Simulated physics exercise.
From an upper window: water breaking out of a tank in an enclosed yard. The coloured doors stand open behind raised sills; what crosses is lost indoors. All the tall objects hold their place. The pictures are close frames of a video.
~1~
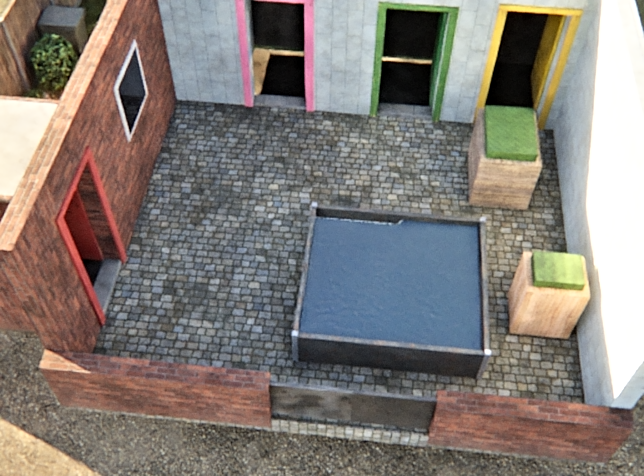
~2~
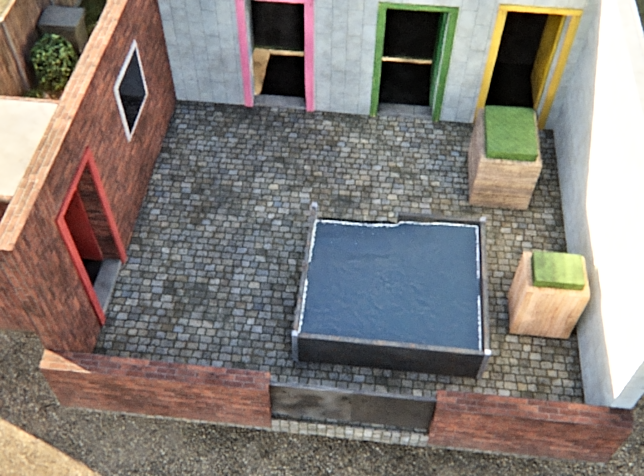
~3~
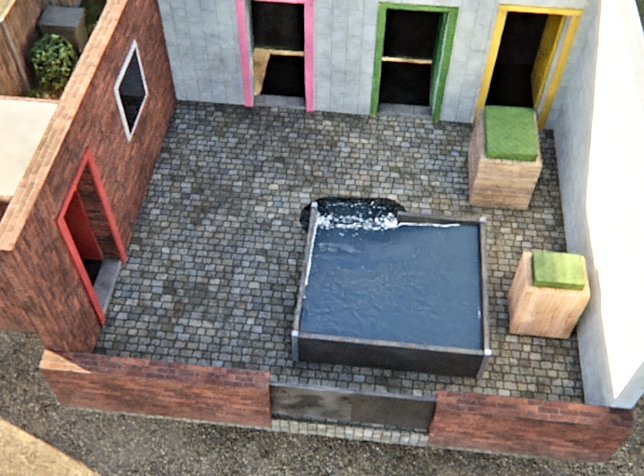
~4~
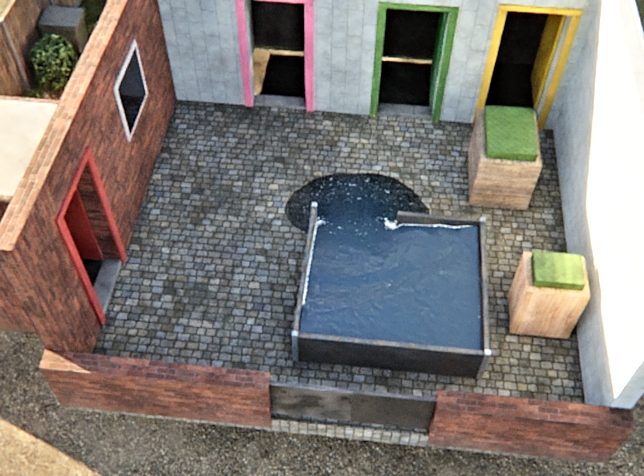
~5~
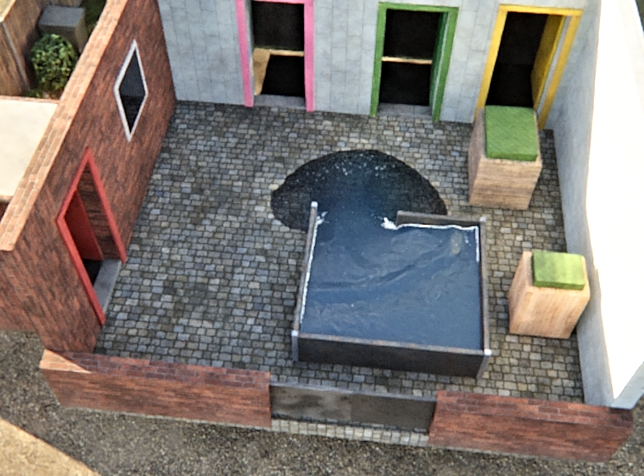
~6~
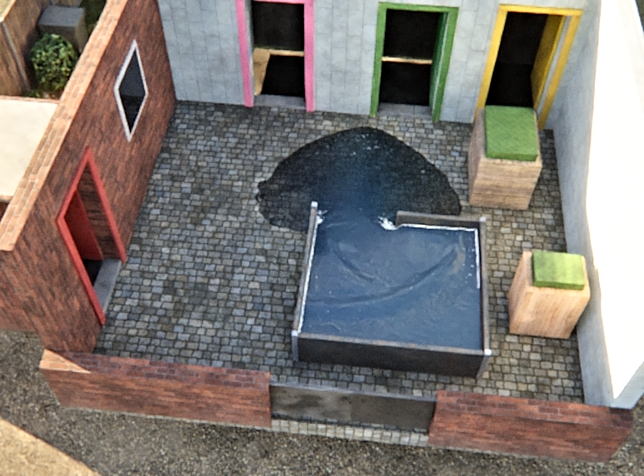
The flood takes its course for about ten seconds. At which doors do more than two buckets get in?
The pink door takes more than that; the green door takes more than that; the yellow door stays under that; the red door stays under that.
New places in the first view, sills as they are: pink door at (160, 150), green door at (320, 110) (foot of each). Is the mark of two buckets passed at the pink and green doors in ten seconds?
In short: Pink door floods, green door passes that mark.
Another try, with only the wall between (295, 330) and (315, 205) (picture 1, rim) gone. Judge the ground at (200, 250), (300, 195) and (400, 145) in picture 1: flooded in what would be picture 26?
In that order: Wet, no water, dry.
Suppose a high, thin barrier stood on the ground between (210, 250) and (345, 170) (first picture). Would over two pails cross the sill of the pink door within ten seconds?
One by one: The pink one keeps below it.
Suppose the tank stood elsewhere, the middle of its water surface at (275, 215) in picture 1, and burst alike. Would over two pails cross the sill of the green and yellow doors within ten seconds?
Then: The green door holds, the yellow door takes less.
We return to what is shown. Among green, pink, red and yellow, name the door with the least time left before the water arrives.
The green door.
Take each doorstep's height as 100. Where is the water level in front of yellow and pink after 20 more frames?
In turn 40 and 260 per cent.
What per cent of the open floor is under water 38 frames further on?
Some 80 per cent.
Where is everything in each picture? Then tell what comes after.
The first picture shows the water tank at (394, 278) is whole and still.
In the second picture, the front is at a hidden place, out from the gap on the water tank's far side.
In the third picture, water pours out on the water tank's far side and has run to (392, 205).
In the fourth picture, the front is at (393, 184), out from the gap on the water tank's far side.
In the fifth picture, the front is at (383, 157), out from the gap on the water tank's far side.
In the sixth picture, the front is at (370, 131), out from the gap on the water tank's far side.
A moment on, water covers 25 % of the floor; the pink door wet at the sill, nothing in, the green door under two buckets in, the yellow door not reached, the red door not reached.
Next, water covers 35 % of the floor; the pink door over two buckets in, the green door over two buckets in, the yellow door wet at the sill, nothing in, the red door not reached.
Then, water covers 40 % of the floor; the pink door far over two buckets in, the green door far over two buckets in, the yellow door wet at the sill, nothing in, the red door not reached.
Later, water covers 80 % of the floor; the pink door far over two buckets in, the green door far over two buckets in, the yellow door wet at the sill, nothing in, the red door wet at the sill, nothing in.
In the end, water covers 95 % of the floor; the pink door far over two buckets in, the green door far over two buckets in, the yellow door wet at the sill, nothing in, the red door wet at the sill, nothing in.
